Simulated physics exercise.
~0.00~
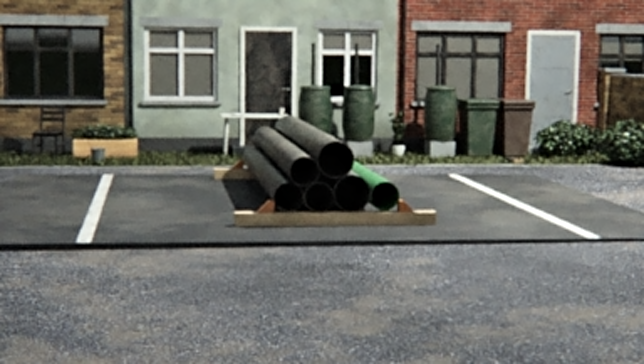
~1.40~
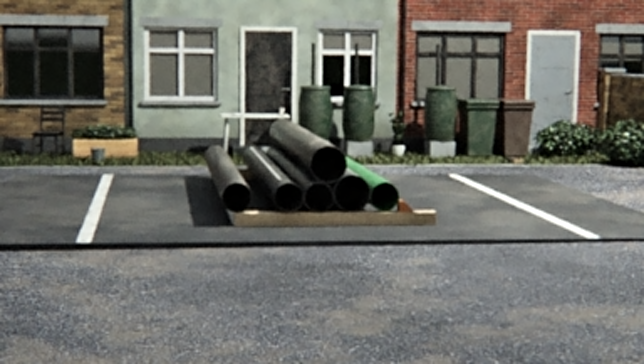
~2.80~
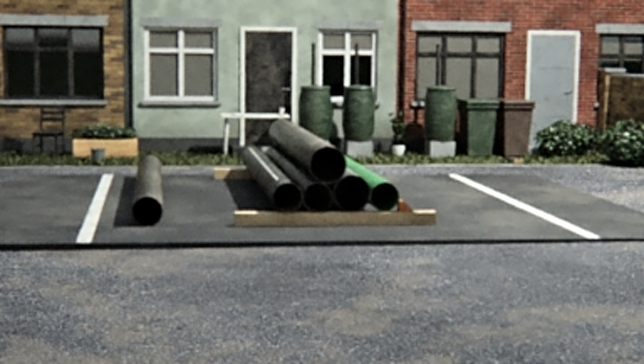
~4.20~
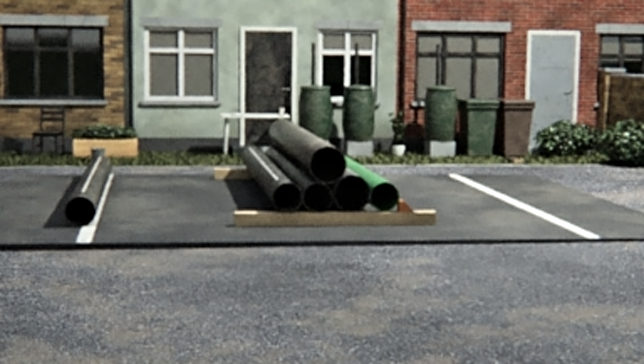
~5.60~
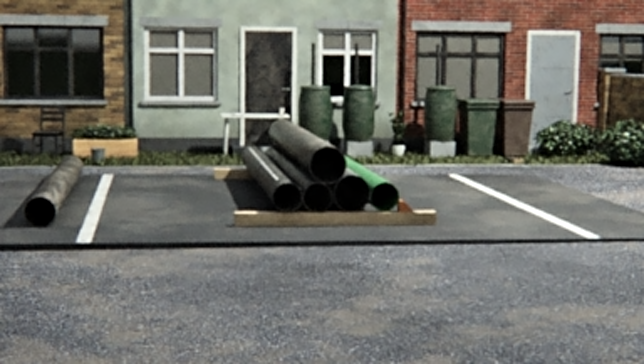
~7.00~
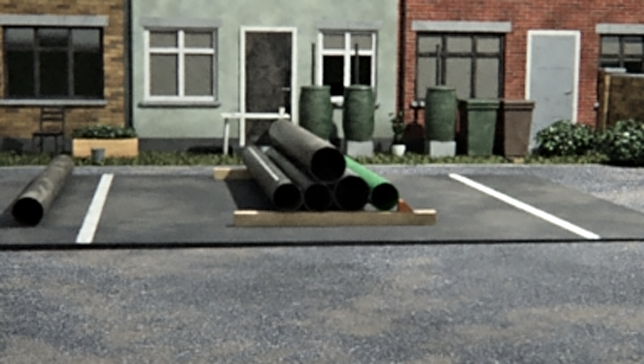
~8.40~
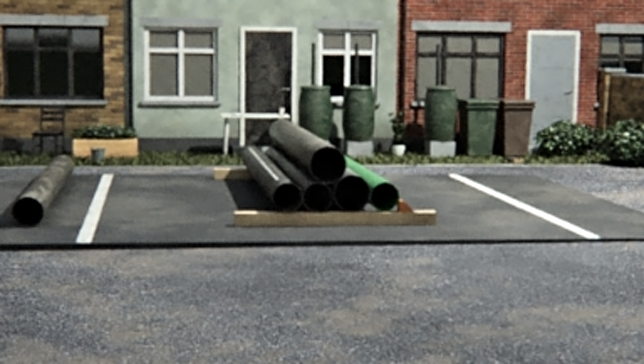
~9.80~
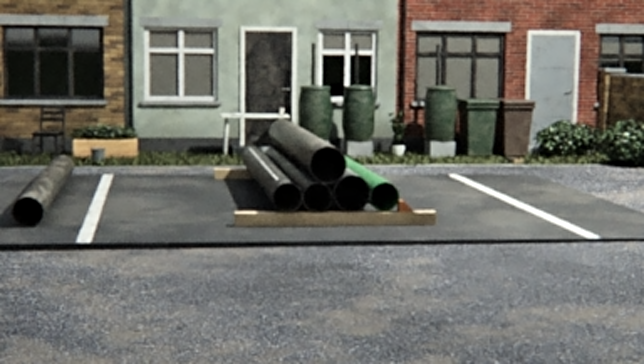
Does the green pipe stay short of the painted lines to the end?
Yes, the green pipe stays on the bearers at the right side of the stack and never reaches a painted line.
